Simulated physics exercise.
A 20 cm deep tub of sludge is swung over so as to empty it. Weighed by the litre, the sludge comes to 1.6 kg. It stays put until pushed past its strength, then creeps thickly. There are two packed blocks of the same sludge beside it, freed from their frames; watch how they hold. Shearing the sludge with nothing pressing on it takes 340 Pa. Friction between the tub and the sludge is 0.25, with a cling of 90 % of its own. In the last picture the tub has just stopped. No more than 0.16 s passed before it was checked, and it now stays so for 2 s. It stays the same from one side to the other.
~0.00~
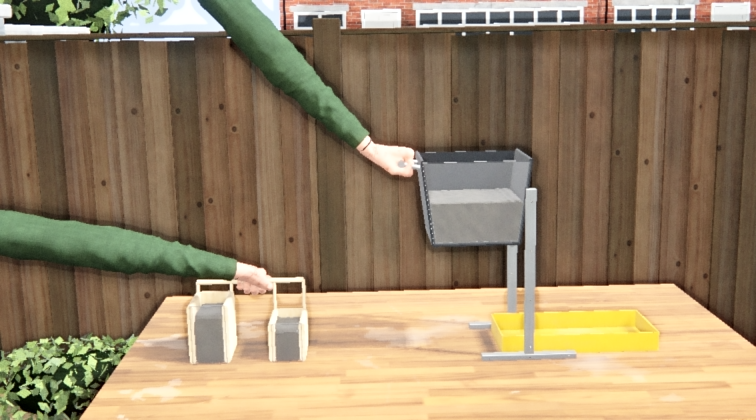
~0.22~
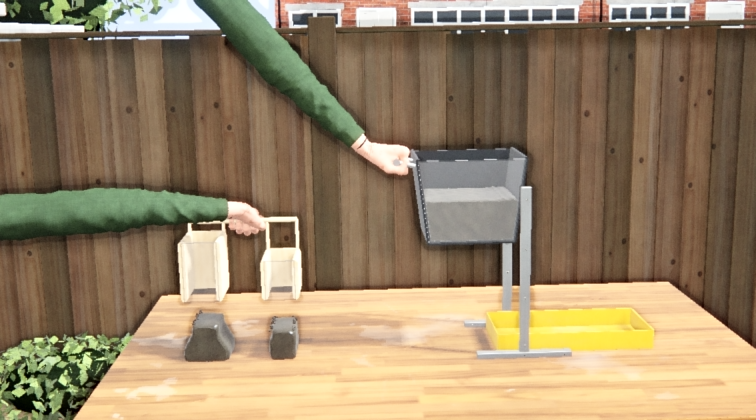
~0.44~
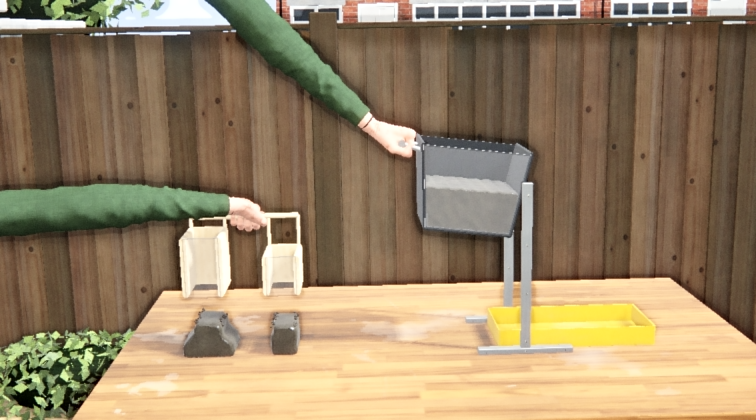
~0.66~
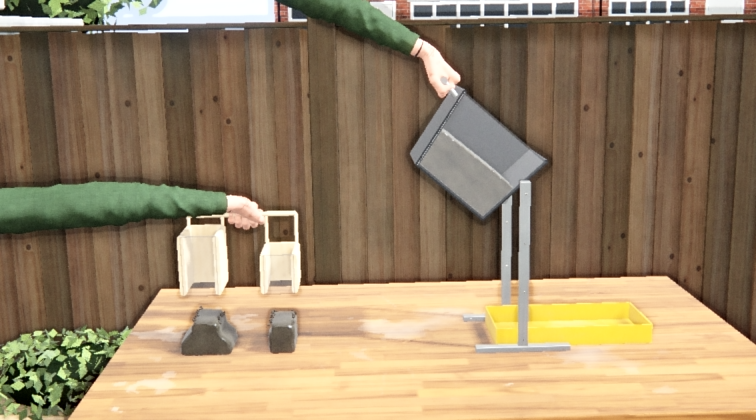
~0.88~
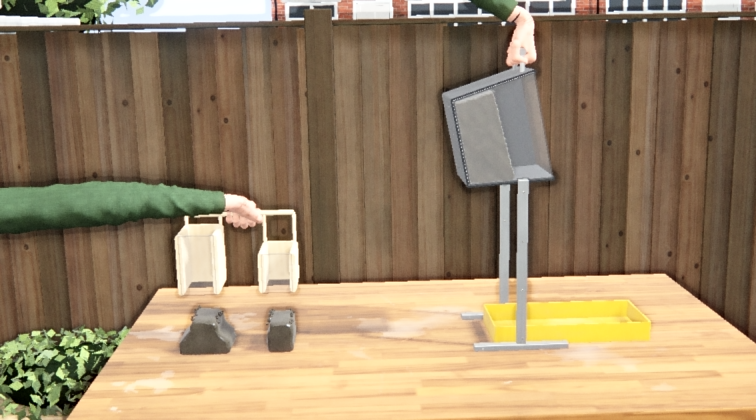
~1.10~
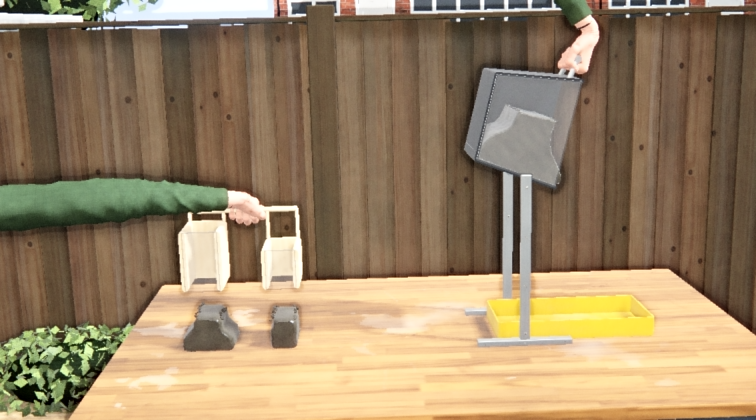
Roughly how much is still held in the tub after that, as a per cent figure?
The amount still held in the tub is about 0 per cent.
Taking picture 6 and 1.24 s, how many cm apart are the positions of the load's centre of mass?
Roughly 11 centimetres.
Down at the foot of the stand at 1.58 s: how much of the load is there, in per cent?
Near 60 per cent has got down by that time.
After 1.24 s, the tub is at 104 degrees and holds 53 %.
After 1.41 s, the tub is at 104 degrees and holds 26 %.
After 1.58 s, the tub is at 104 degrees and holds 4 %.
After 1.75 s, the tub is at 104 degrees and holds 0 %.
After 3.10 s, at the end, the tub is at 104 degrees and holds 0 %.
